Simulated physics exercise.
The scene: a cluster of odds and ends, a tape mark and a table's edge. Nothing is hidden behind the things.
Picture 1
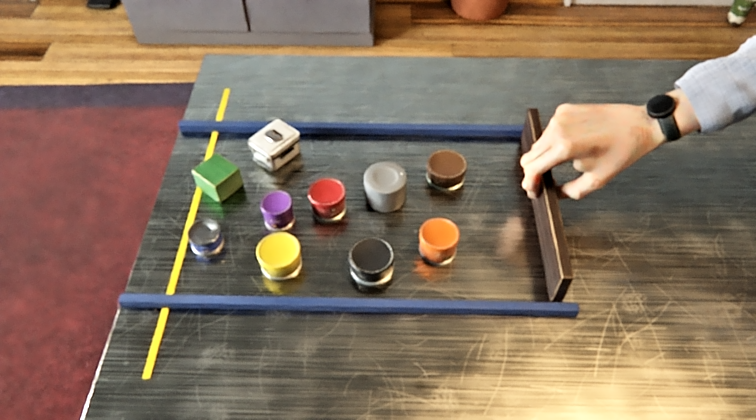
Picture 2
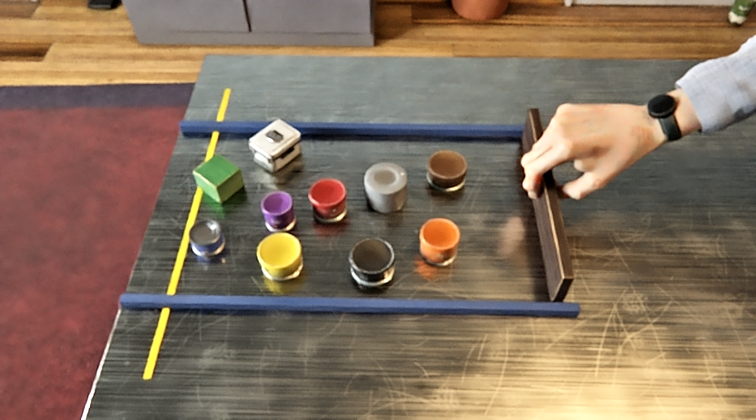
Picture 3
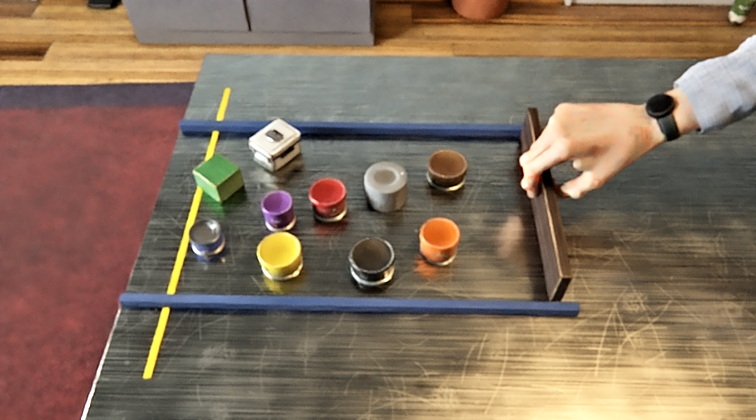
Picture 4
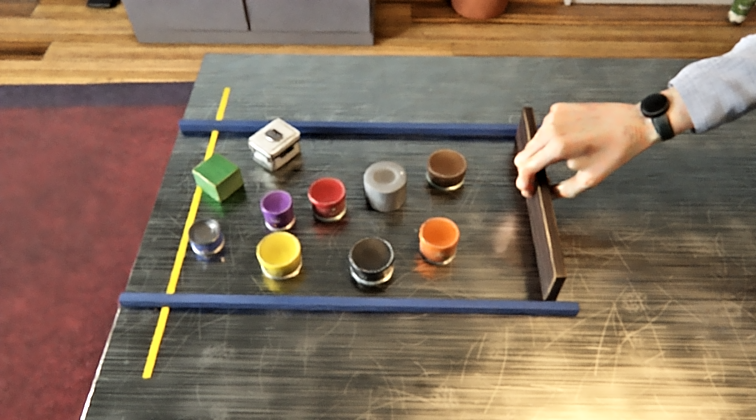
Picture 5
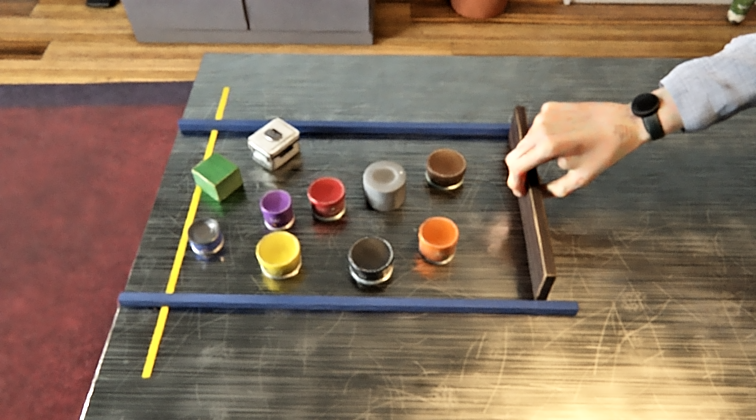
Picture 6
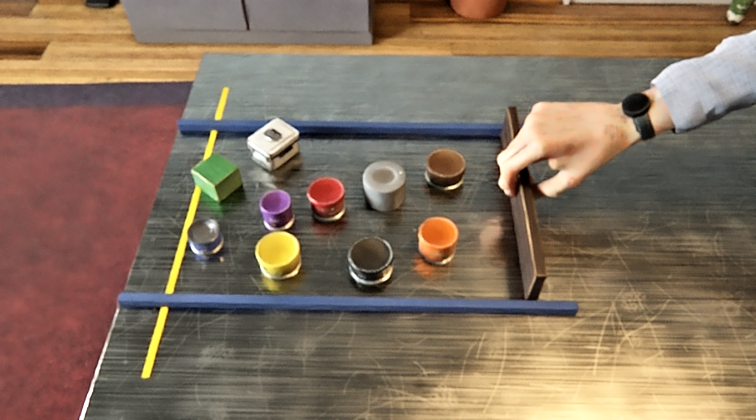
A hand sliding a dark board slowly left between two blue rails, toward colourful pots, a green block and a white case.
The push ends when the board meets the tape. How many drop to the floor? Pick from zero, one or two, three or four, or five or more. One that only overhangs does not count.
Outcome: The number that fall off is five or more.
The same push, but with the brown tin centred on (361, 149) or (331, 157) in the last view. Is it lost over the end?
In turn it survives; holds on.
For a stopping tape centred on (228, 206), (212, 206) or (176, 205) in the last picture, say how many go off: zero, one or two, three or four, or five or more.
One after another: One to two; either one or two; five or more.
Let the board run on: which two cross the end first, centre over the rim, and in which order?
They are the blue pot, the purple pot.
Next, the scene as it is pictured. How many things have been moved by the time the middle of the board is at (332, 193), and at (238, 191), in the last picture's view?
The counts are 7 and 10.
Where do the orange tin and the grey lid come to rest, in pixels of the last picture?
First (162, 232), then (173, 187).
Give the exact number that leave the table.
Exactly 6.
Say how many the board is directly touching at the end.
4 of them.
Soon after, none off yet; green block at rest near (217, 177); blue pot at rest near (205, 236); white case at rest near (275, 145).
Then, none off yet; green block moved about its own width near (191, 173); blue pot moved well along near (140, 248); white case moved well along near (210, 138).
By the end, the number that fall off is five or more; fallen, red tin, yellow pot, purple pot, white case, blue pot and green block.
